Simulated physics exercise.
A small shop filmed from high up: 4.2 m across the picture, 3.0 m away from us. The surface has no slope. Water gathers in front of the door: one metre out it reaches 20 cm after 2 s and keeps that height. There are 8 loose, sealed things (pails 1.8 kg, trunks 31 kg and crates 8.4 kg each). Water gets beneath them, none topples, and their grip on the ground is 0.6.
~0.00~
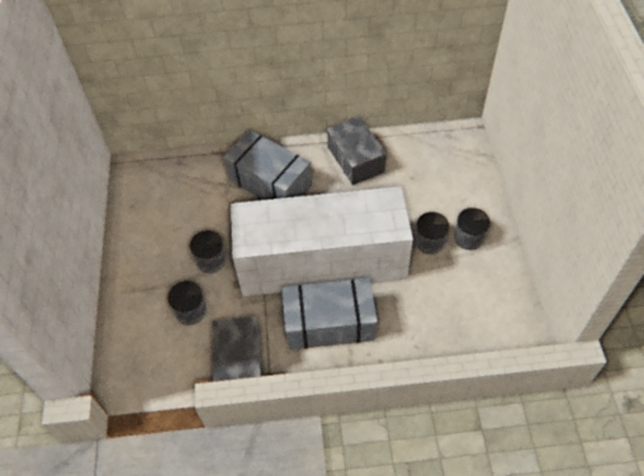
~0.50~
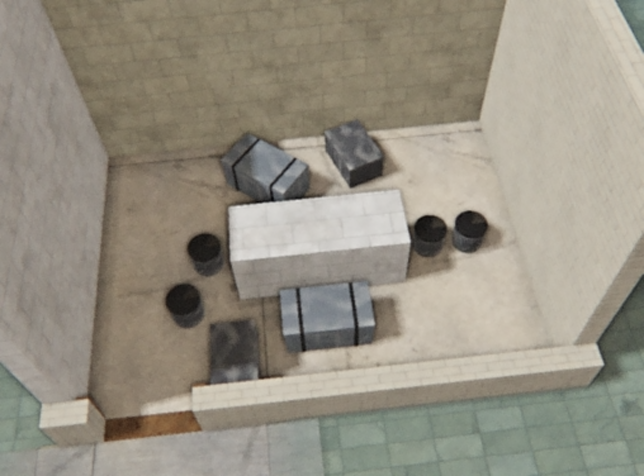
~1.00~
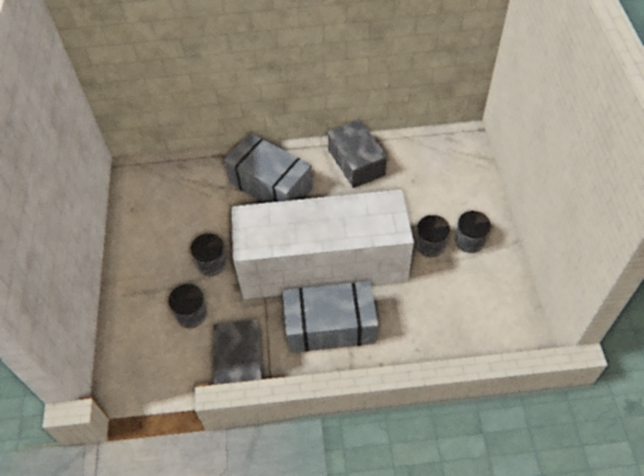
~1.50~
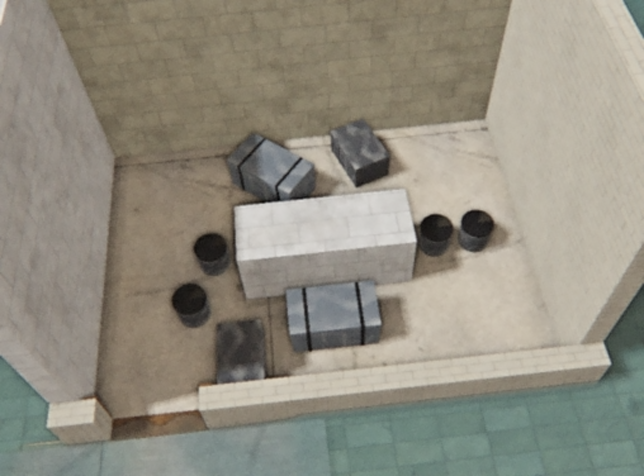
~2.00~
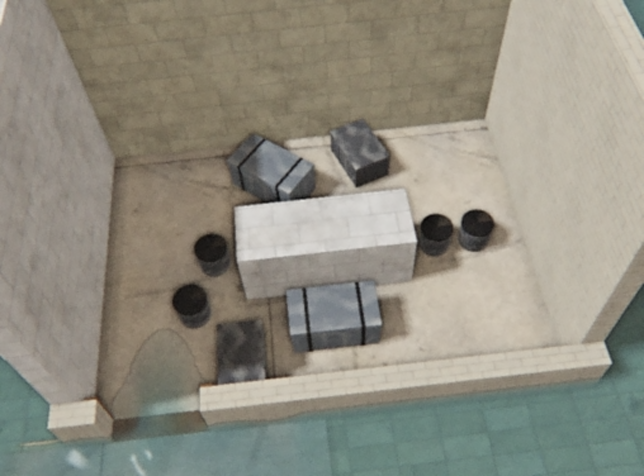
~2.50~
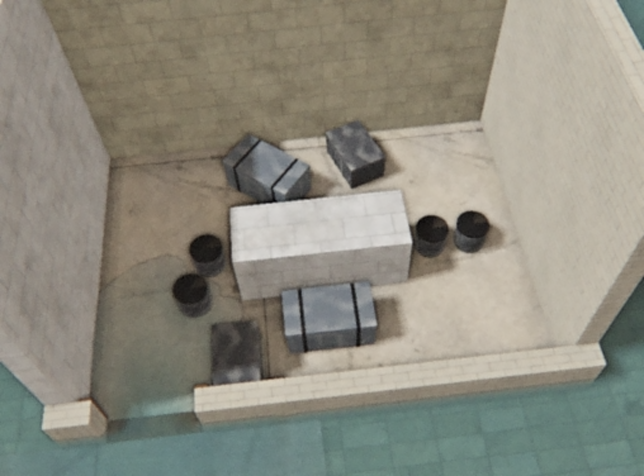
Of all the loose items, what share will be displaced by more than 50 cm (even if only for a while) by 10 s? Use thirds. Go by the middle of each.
Share: Between one and two thirds.
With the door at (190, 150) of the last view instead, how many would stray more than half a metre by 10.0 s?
Then 3.
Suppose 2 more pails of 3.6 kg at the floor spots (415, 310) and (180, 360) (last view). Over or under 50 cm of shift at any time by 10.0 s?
In turn: Short of it, past it.
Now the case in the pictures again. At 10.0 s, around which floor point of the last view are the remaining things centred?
Near (410, 234).
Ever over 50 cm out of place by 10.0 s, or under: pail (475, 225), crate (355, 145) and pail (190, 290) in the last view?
In turn: Over, more, over.
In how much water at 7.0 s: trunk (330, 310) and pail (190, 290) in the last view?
Roughly 2 and 13 cm.
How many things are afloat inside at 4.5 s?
I count 2.
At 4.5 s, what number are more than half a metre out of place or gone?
By then 2.
After 3.5 s 2 of 8 are over 50 cm from their spots; 2 afloat.
After 4.5 s 2 of 8 are over 50 cm from their spots; 2 afloat.
After 7.0 s 3 of 8 are over 50 cm from their spots; 2 afloat.
After 10.0 s 5 of 8 are over 50 cm from their spots, and 5 have been at some point; 6 afloat.
